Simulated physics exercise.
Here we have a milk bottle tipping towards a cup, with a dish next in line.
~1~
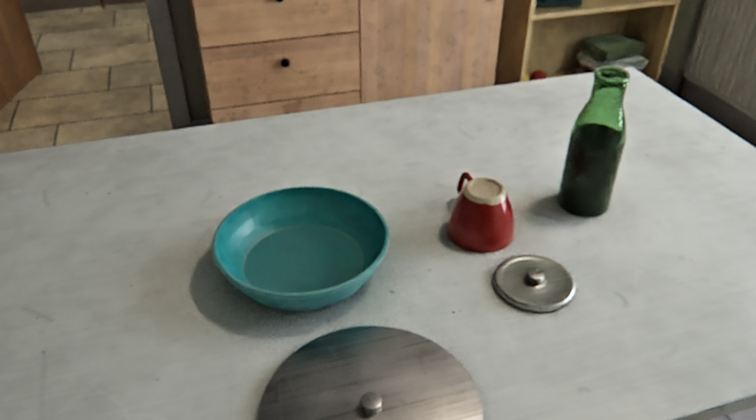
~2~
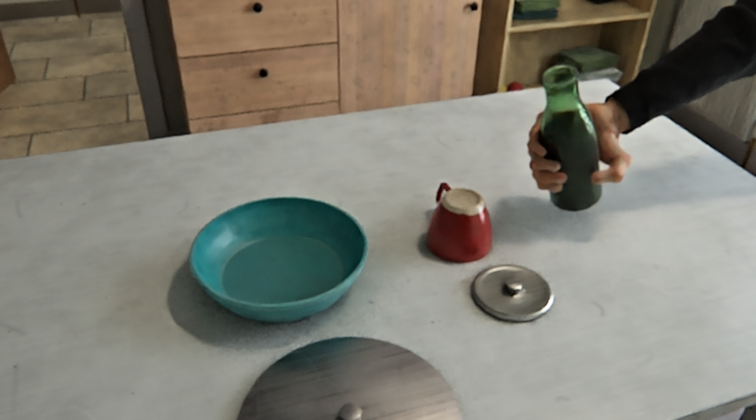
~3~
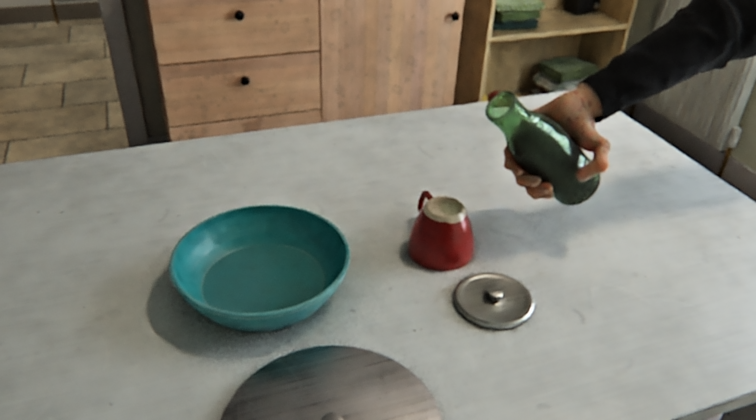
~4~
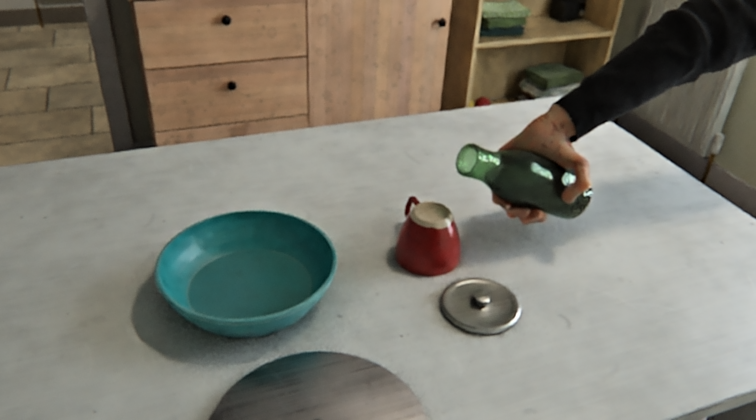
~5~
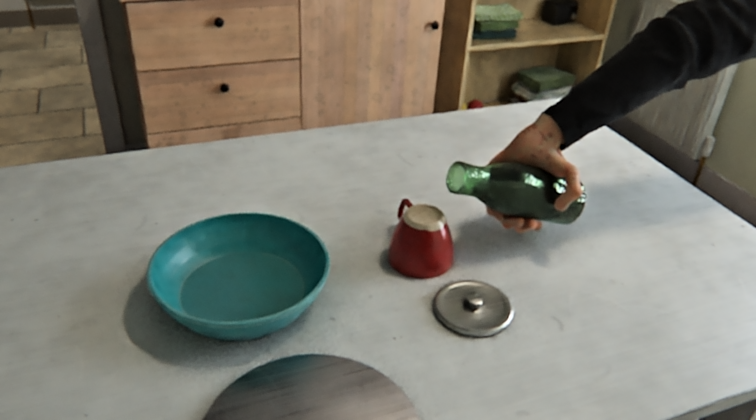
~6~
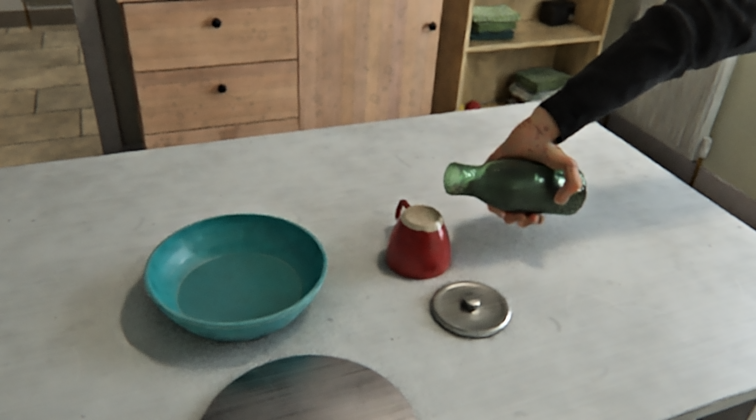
A hand in a dark sleeve grasped the green bottle, lifted it off the table and tilted it left toward an upside-down red cup, while the teal dish and metal lids stayed put.
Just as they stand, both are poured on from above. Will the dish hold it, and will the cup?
Result: The dish is open to it; the cup is closed to it.
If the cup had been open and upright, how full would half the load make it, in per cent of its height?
Level: Near 75 per cent of height.
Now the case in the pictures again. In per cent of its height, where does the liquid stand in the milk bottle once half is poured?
Roughly 25 in a hundred, by my reckoning.
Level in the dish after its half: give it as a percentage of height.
I'd guess some 20 per cent.
Soon after, it runs off the upturned base of the cup.
Later, the red wine goes into the dish.
In the end, the cup is empty, in a puddle; the dish has its share inside.
